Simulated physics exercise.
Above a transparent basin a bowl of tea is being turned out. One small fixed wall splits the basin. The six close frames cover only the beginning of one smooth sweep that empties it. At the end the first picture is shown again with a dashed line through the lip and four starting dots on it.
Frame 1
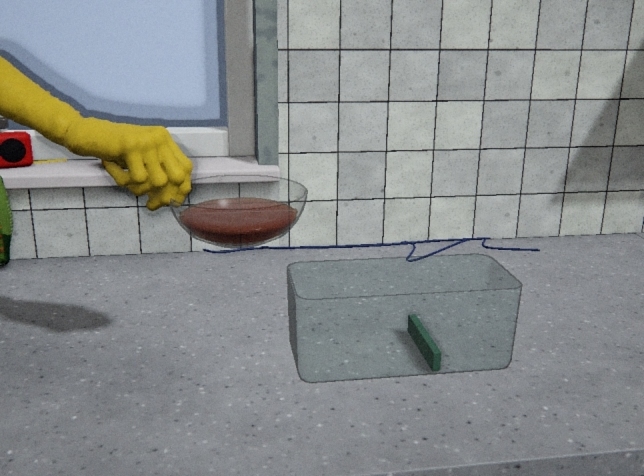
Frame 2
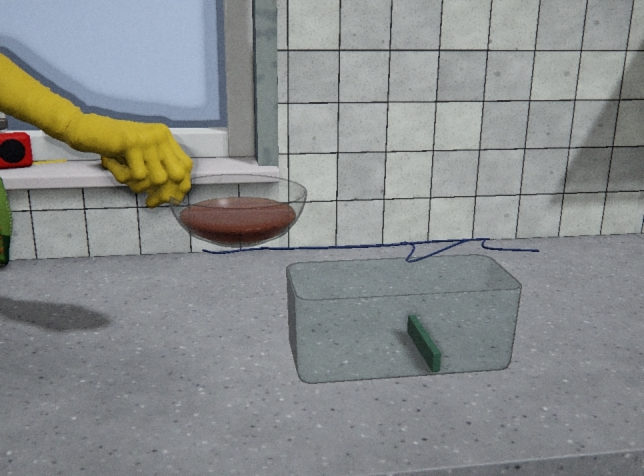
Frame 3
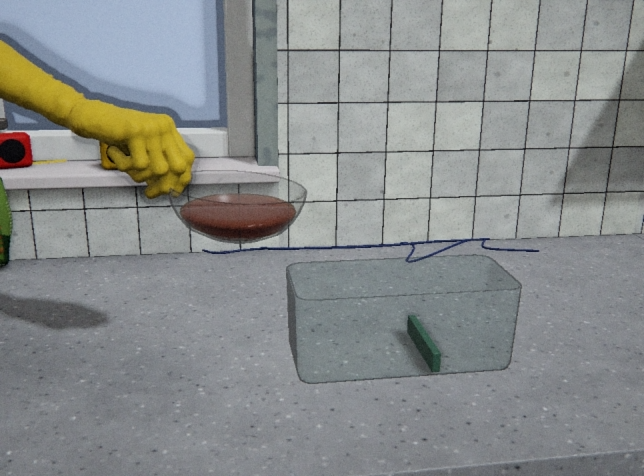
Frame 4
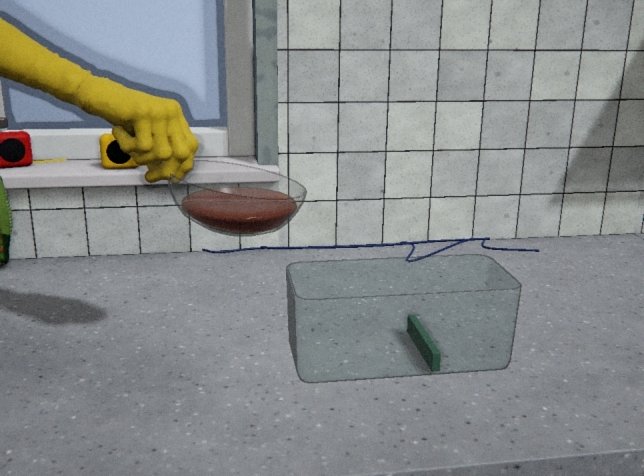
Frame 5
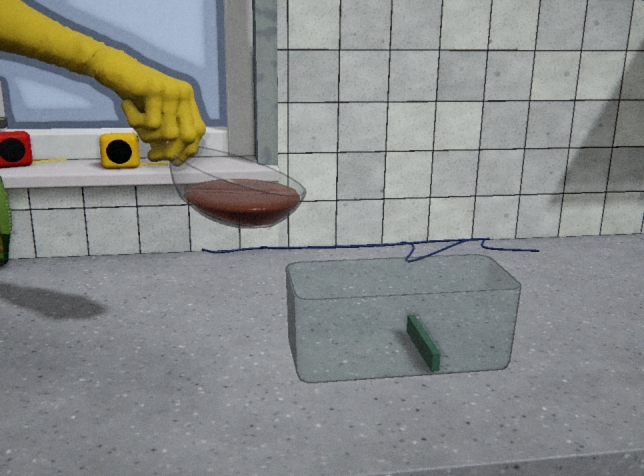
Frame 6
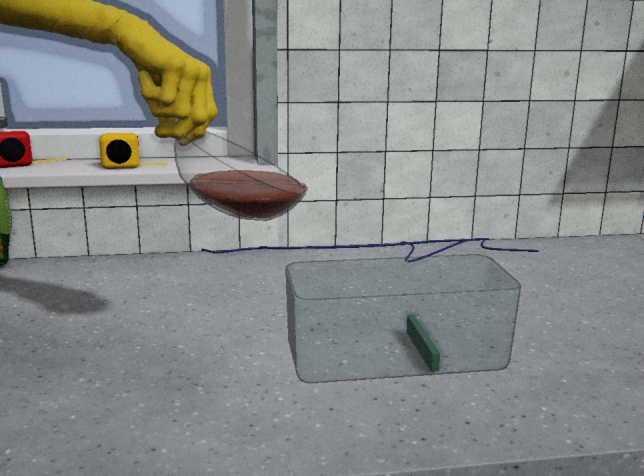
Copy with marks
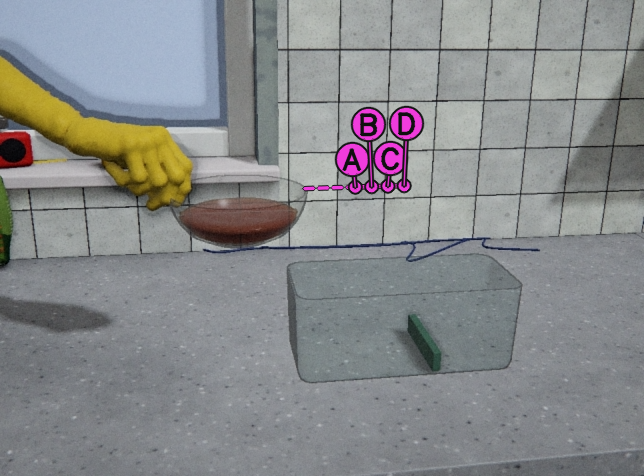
To begin with, a yellow hand holds a clear bowl of reddish-brown tea level, above and left of a transparent basin with a small green block inside. The hand then rises and gradually tilts the bowl to the right, and the tea shifts toward its right rim, all still inside.
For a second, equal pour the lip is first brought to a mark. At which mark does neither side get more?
The answer is spot A.
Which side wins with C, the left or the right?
The right side.
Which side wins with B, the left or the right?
The right one.
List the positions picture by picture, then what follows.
Upright, lip at (304, 188); basin from (297, 380) to (509, 365); top of the wall at (424, 332); nothing has left yet, in the first frame.
Upright, lip at (304, 189); nothing has left yet, in the second frame.
Tipped about 5°, lip at (304, 189); nothing has left yet, in the third frame.
Tipped about 11°, lip at (304, 188); nothing has left yet, in the fourth frame.
Tipped about 18°, lip at (304, 188); nothing has left yet, in the fifth frame.
Tipped about 28°, lip at (304, 188); nothing has left yet, in the sixth frame.
On the marked copy, A at (355, 187); B at (371, 186); C at (387, 186); D at (404, 185).
If A is chosen, about 52 % ends left of the wall and 47 % right of it.
If B is chosen, about 26 % ends left of the wall and 73 % right of it.
If C is chosen, about 19 % ends left of the wall and 81 % right of it.
If D is chosen, about 21 % ends left of the wall and 78 % right of it.
